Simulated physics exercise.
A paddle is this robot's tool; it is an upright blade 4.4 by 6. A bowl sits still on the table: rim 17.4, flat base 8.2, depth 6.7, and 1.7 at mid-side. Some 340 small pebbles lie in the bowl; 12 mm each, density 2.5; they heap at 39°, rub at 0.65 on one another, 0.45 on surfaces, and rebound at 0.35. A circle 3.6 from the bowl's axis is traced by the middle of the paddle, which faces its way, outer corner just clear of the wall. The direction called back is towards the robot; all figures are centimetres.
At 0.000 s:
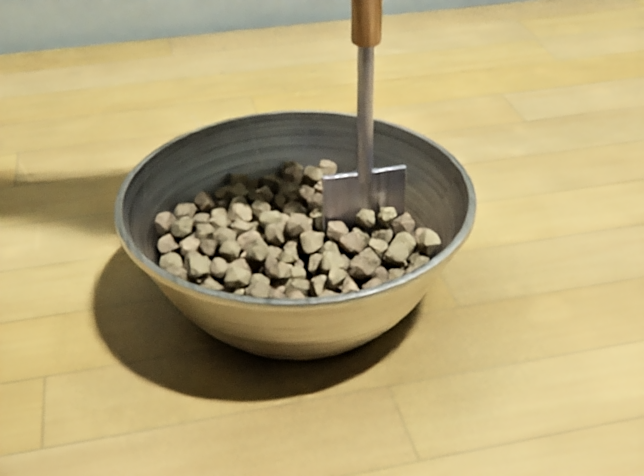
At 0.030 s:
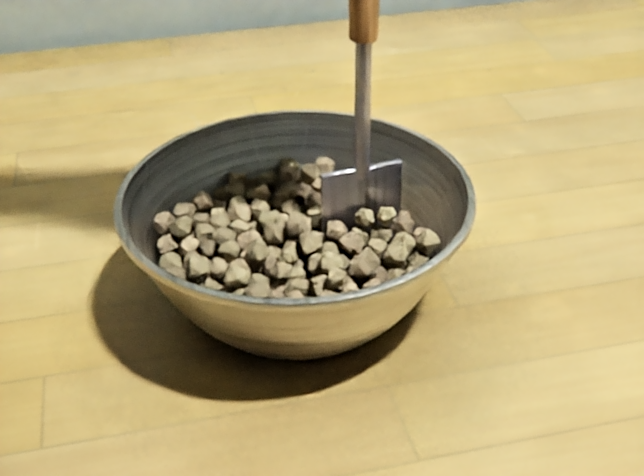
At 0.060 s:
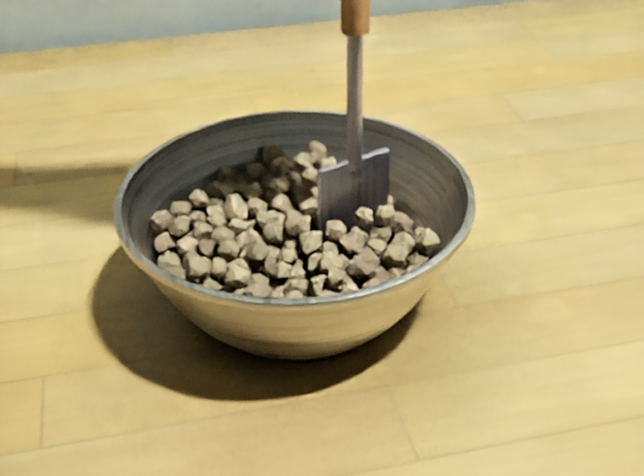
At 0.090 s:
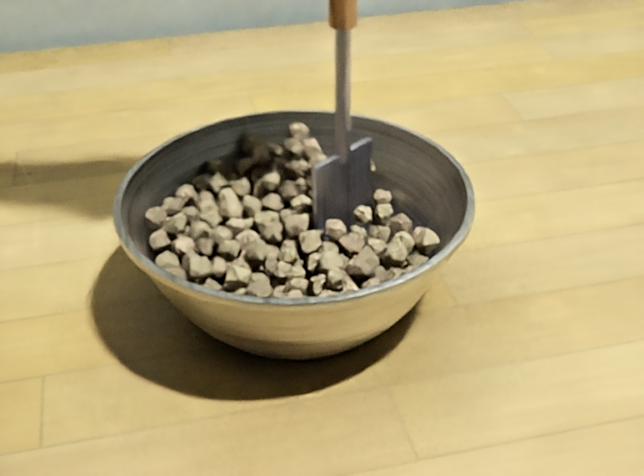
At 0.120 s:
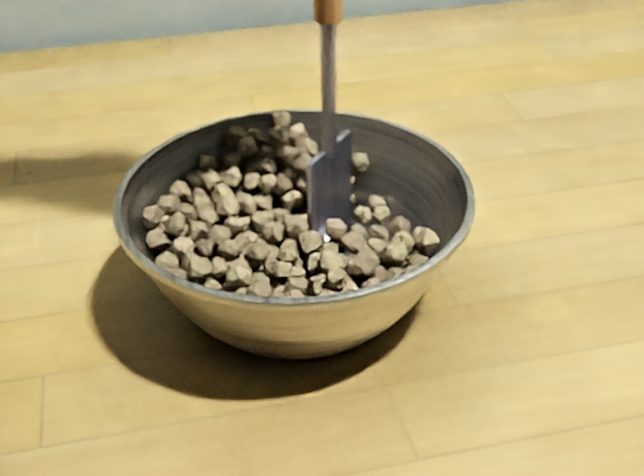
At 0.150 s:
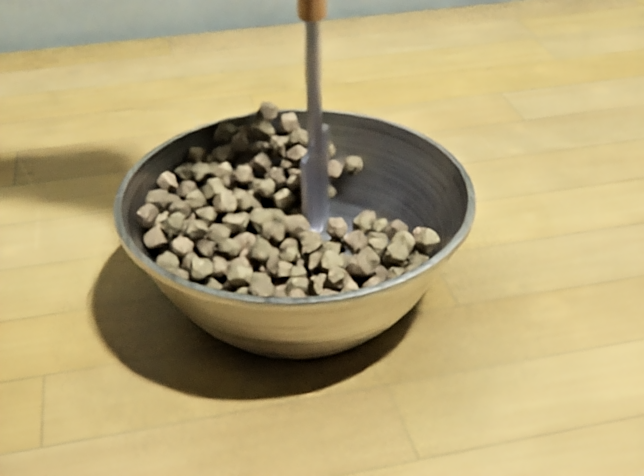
In a bowl on a wooden table, a paddle sweeps left, heaping pebbles toward the back.
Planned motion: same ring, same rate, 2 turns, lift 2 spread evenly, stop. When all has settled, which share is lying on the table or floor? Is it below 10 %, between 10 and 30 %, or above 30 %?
Between 10 and 30 %.
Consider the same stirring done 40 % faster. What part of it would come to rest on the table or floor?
My guess is about 25 per cent.
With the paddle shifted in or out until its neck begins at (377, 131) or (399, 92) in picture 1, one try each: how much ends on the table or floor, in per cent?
Close to 25 and 10 in a hundred.
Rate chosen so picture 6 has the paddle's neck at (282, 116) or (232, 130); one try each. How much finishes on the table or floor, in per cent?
First try: Around 30 %; second try: Around 45 %.
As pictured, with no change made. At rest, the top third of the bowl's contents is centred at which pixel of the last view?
Centre, approx.: (338, 204).
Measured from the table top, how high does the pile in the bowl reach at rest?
I'd guess close to 7.5 centimetres.
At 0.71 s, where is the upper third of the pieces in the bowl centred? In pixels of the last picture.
That third sits centred at about (400, 187).
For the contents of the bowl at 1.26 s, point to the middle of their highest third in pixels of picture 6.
I'd put it close to (263, 272).
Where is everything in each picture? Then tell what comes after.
In the first frame, the paddle neck at (365, 146), 0° round; upper third of the load around (294, 243), from x 165 to 430, top at y 170; 343 in the bowl.
In the second frame, the paddle neck at (362, 142), 5° round; upper third of the load around (292, 241), from x 165 to 430, top at y 170.
In the third frame, the paddle neck at (354, 134), 19° round; upper third of the load around (288, 237), from x 160 to 430, top at y 155.
In the fourth frame, the paddle neck at (343, 127), 33° round; upper third of the load around (280, 226), from x 155 to 430, top at y 135.
In the fifth frame, the paddle neck at (329, 121), 47° round; upper third of the load around (267, 220), from x 155 to 430, top at y 120.
In the sixth frame, the paddle neck at (314, 118), 61° round; upper third of the load around (250, 213), from x 150 to 430, top at y 115; 343 in the bowl.
After 0.71 s, 321° round, highest piece 9 above the table; 299 in the bowl, 32 on the table or floor, 12 in flight or on the tool.
After 1.26 s, 221° round, highest piece 8 above the table; 277 in the bowl, 66 on the table or floor.
After 1.74 s, 0° round, highest piece 8 above the table; 276 in the bowl, 67 on the table or floor.
After 2.44 s, 0° round, highest piece 8 above the table; 276 in the bowl, 67 on the table or floor.
In the end, 276 in the bowl, 67 on the table or floor. That is 20 % on the table or floor.
